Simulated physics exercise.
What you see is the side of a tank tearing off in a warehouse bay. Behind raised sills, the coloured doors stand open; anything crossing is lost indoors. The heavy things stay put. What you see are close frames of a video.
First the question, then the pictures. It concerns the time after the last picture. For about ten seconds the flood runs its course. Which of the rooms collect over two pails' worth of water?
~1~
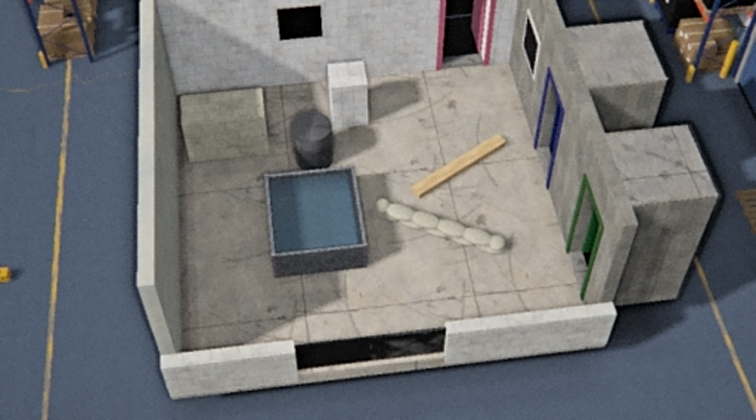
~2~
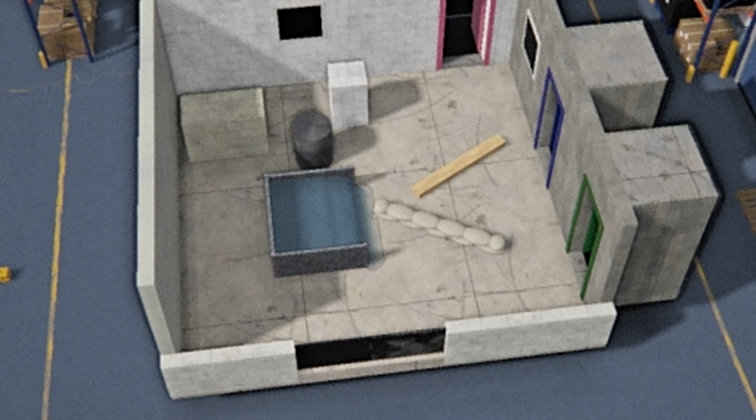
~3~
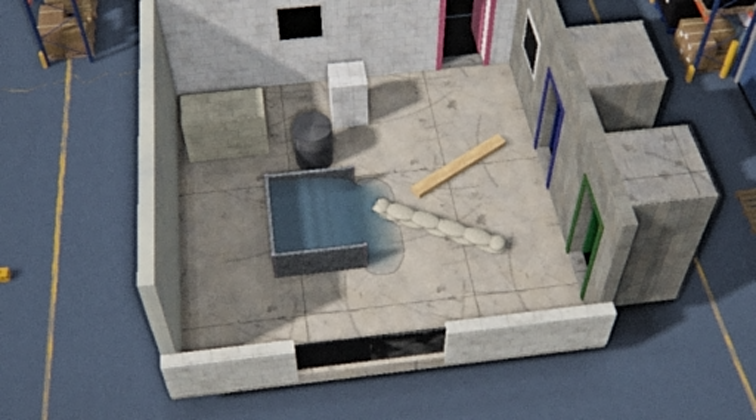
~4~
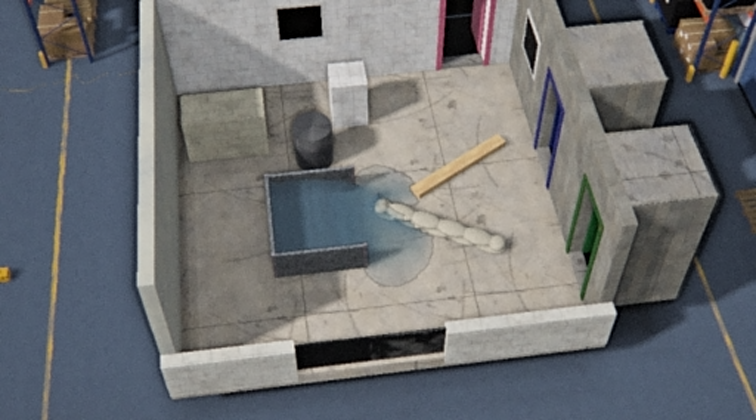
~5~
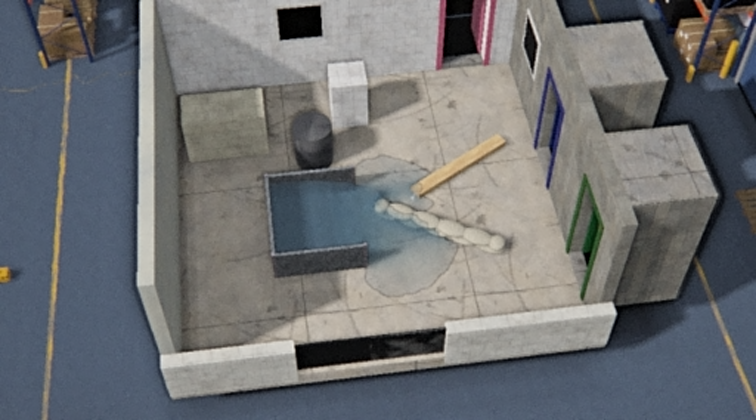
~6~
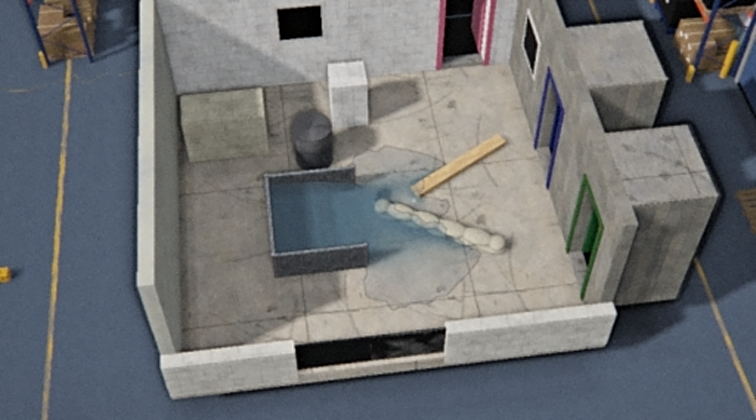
The green door collects over two pails; the pink door collects two pails or less; the blue door collects two pails or less.
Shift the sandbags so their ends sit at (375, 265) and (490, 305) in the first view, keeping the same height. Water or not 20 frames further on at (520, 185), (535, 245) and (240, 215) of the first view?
I reckon it goes waterlogged, then waterlogged, then left untouched.
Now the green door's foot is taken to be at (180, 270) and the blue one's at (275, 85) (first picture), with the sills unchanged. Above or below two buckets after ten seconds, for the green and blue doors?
I'd say the green door remains short of it and the blue door remains short of it.
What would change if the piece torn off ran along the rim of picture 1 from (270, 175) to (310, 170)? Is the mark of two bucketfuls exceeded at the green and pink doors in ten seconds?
Looking at both, I'd say the green door doesn't reach it and the pink door doesn't reach it.
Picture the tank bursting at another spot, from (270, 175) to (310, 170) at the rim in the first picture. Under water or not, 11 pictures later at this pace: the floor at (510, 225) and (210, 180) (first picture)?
Well, the first place would be still bare and the second one submerged.
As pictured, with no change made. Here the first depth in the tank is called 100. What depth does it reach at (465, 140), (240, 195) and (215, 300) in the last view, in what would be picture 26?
The depths come to near 6, 0 and 0 per cent respectively.
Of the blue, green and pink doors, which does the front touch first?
That's the green one.
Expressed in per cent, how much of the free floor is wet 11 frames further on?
Estimate: Some 40 in a hundred.
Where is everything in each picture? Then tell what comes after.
The water tank at (314, 212) is whole and still, in the first picture.
Water pours out at (357, 220) and has run to a hidden place, in the second picture.
Water pours out at (357, 221) and has run to (375, 182), in the third picture.
Water pours out at (357, 222) and has run to (402, 176), in the fourth picture.
The front is at (419, 170), out from the gap at (357, 222), in the fifth picture.
Water pours out at (357, 222) and has run to (474, 256), in the sixth picture.
A moment on, water covers 25 % of the floor; the green door wet at the sill, nothing in, the pink door not reached, the blue door not reached.
Next, water covers 40 % of the floor; the green door under two buckets in, the pink door wet at the sill, nothing in, the blue door not reached.
Then, water covers 45 % of the floor; the green door over two buckets in, the pink door under two buckets in, the blue door not reached.
Later, water covers 55 % of the floor; the green door over two buckets in, the pink door under two buckets in, the blue door under two buckets in.
In the end, water covers 80 % of the floor; the green door over two buckets in, the pink door under two buckets in, the blue door under two buckets in.
